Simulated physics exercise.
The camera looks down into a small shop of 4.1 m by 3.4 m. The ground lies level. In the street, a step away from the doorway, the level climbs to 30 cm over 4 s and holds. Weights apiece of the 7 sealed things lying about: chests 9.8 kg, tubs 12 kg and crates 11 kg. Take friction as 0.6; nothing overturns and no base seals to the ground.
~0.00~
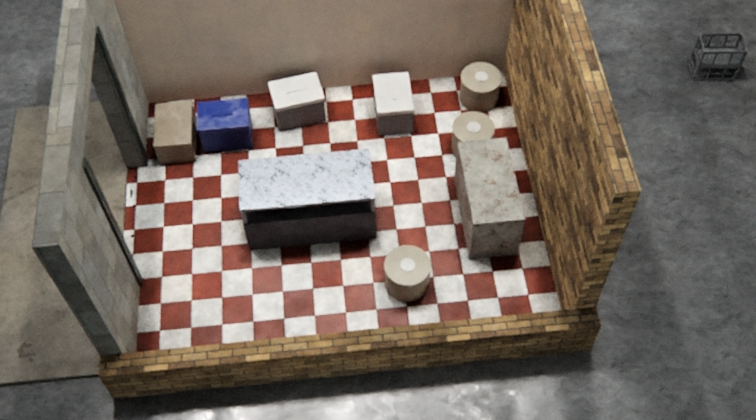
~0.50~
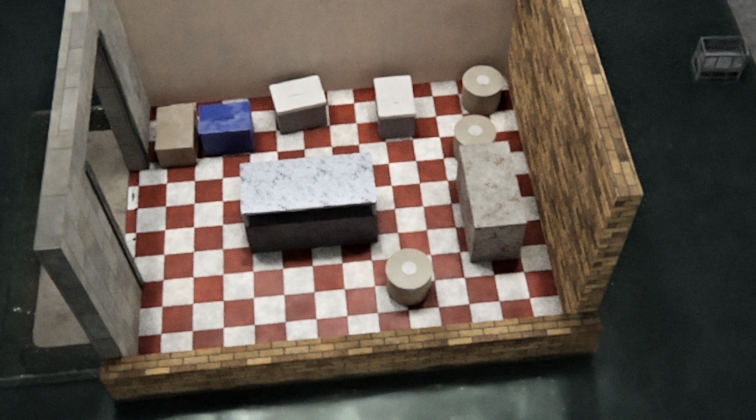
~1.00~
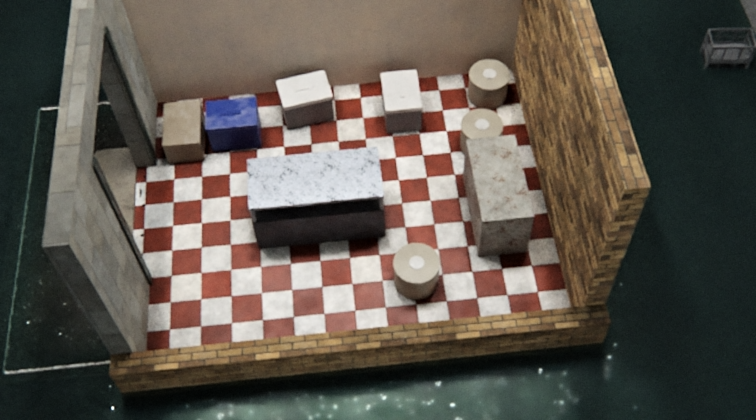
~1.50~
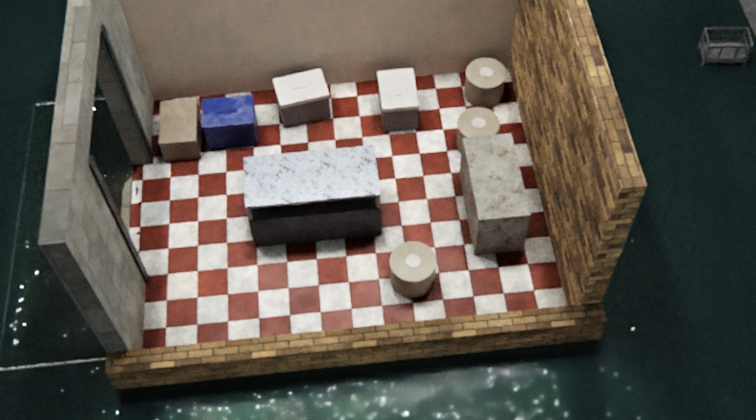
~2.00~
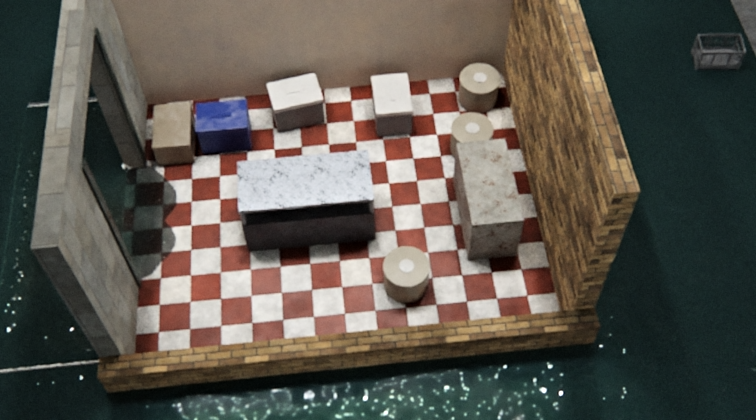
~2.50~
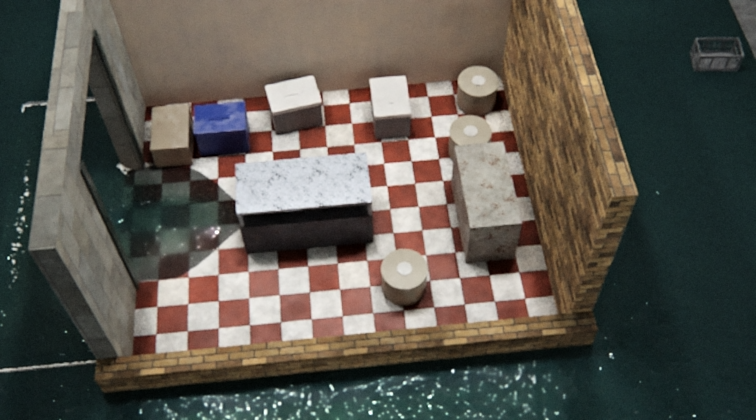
Dark water spreads around a small shop, then enters the left doorway across the checkered floor.
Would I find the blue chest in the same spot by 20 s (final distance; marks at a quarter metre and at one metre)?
Blue chest is nudged along.
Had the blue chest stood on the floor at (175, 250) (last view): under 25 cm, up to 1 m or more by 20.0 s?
It travels far.
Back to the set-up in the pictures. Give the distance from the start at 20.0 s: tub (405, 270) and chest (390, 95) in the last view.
In that order: 120 cm, 250 cm.
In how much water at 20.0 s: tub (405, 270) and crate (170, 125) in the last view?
About 33 and 25 cm.
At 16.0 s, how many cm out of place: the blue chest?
Roughly 30 cm by then.
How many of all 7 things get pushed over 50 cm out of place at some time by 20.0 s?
6 of them.
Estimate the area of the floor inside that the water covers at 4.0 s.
Roughly 5.5 m2.
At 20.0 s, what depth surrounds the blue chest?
About 26 cm.
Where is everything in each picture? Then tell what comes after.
In the first picture, the blue chest at (223, 114), on the bottom; water covers 0.0 m2; 0 of 7 have shifted.
In the second picture, the blue chest at (224, 117), on the bottom; 0.0 m2 under water; 0 of 7 have shifted.
In the third picture, the blue chest at (231, 113) rests on the ground; 0.0 m2 under water; 0 of 7 have shifted.
In the fourth picture, the blue chest at (228, 111), on the bottom; 0.0 m2 under water; 0 of 7 have shifted.
In the fifth picture, the blue chest at (221, 115) rests on the ground; 0.3 m2 under water; 0 of 7 have shifted.
In the sixth picture, the blue chest at (220, 118), on the bottom; water covers 1.1 m2; 0 of 7 have shifted.
After 4.0 s the blue chest is near (221, 110), 0.1 m from its start, aground; 0 afloat.
After 9.0 s the blue chest is near (192, 96), 0.4 m from its start, afloat; 7 afloat.
After 16.0 s the blue chest is near (224, 86), 0.3 m from its start, afloat; 7 afloat.
After 20.0 s the blue chest is near (169, 123), 0.5 m from its start, afloat; 7 afloat.
